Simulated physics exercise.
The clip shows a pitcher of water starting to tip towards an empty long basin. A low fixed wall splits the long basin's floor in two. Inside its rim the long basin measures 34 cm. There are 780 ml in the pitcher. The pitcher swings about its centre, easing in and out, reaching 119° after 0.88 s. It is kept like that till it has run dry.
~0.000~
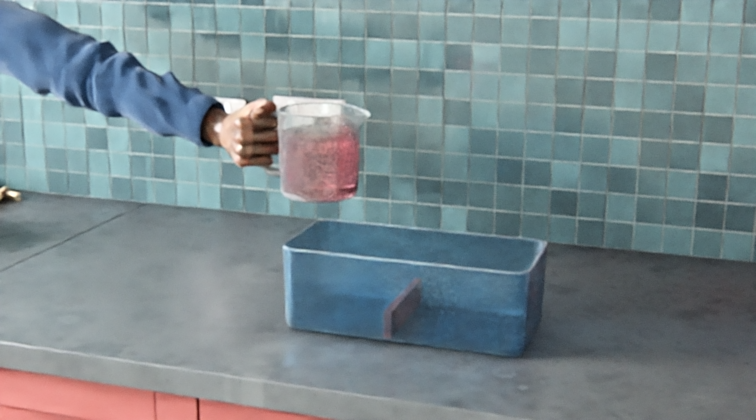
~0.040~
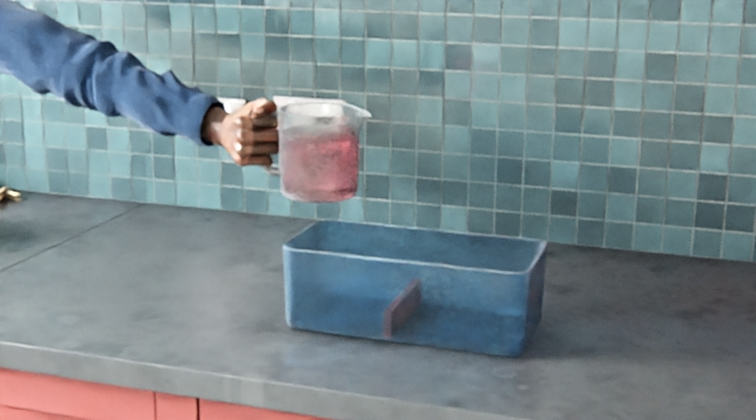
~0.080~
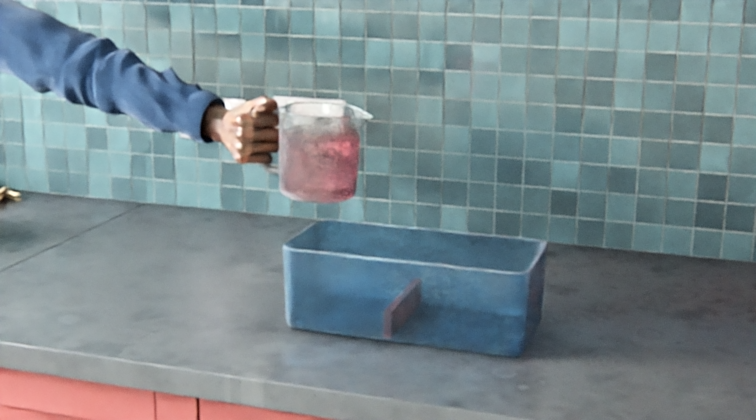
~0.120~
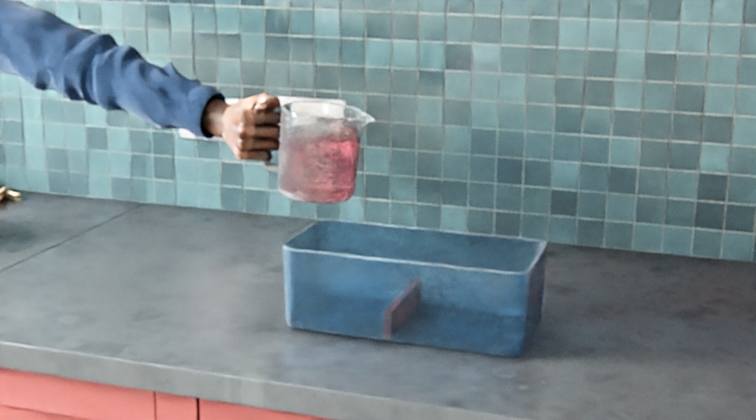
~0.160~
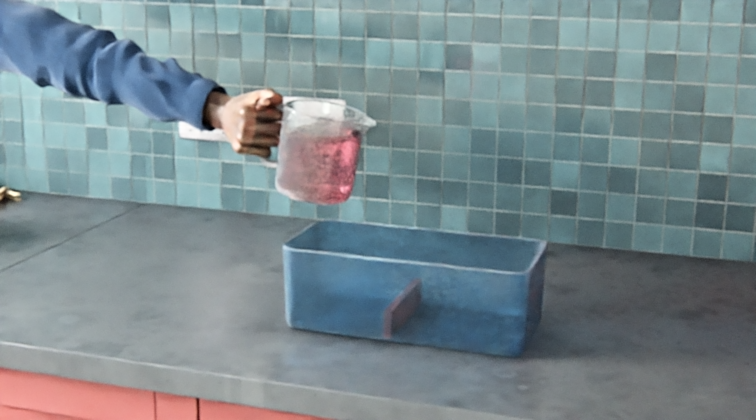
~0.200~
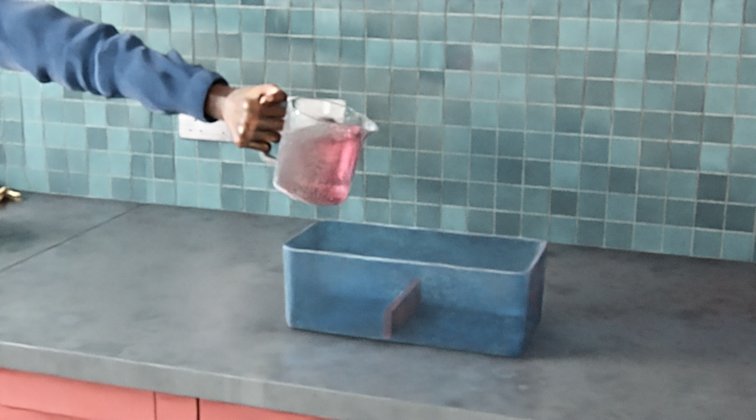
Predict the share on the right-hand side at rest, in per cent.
The far part has some 43 per cent.
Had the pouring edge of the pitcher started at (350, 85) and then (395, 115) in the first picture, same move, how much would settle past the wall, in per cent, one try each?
In turn about 15 and 75 per cent.
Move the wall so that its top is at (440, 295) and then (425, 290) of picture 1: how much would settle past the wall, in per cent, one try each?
In turn about 10 and 5 per cent.
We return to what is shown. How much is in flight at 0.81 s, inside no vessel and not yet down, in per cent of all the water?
Near 10 in a hundred.
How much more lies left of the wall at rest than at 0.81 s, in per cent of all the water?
About 18 per cent.
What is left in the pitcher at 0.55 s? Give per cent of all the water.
Near 74 in a hundred.
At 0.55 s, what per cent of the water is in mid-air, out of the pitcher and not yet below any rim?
About 20 per cent.
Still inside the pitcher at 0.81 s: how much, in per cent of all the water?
Some 12 per cent.
By 0.55 s the tilt is 83° and 74 per cent is still to pour, 0 is left of the wall and 6 right of it.
By 0.81 s the tilt is 117° and 12 per cent is still to pour, 37 is left of the wall and 41 right of it.
By 1.09 s the tilt is 119° and 0 per cent is still to pour, 55 is left of the wall and 43 right of it.
By 1.38 s the tilt is 119° and 0 per cent is still to pour, 55 is left of the wall and 43 right of it.
At rest 55 per cent lies left of the wall, 43 right of it and 2 outside.
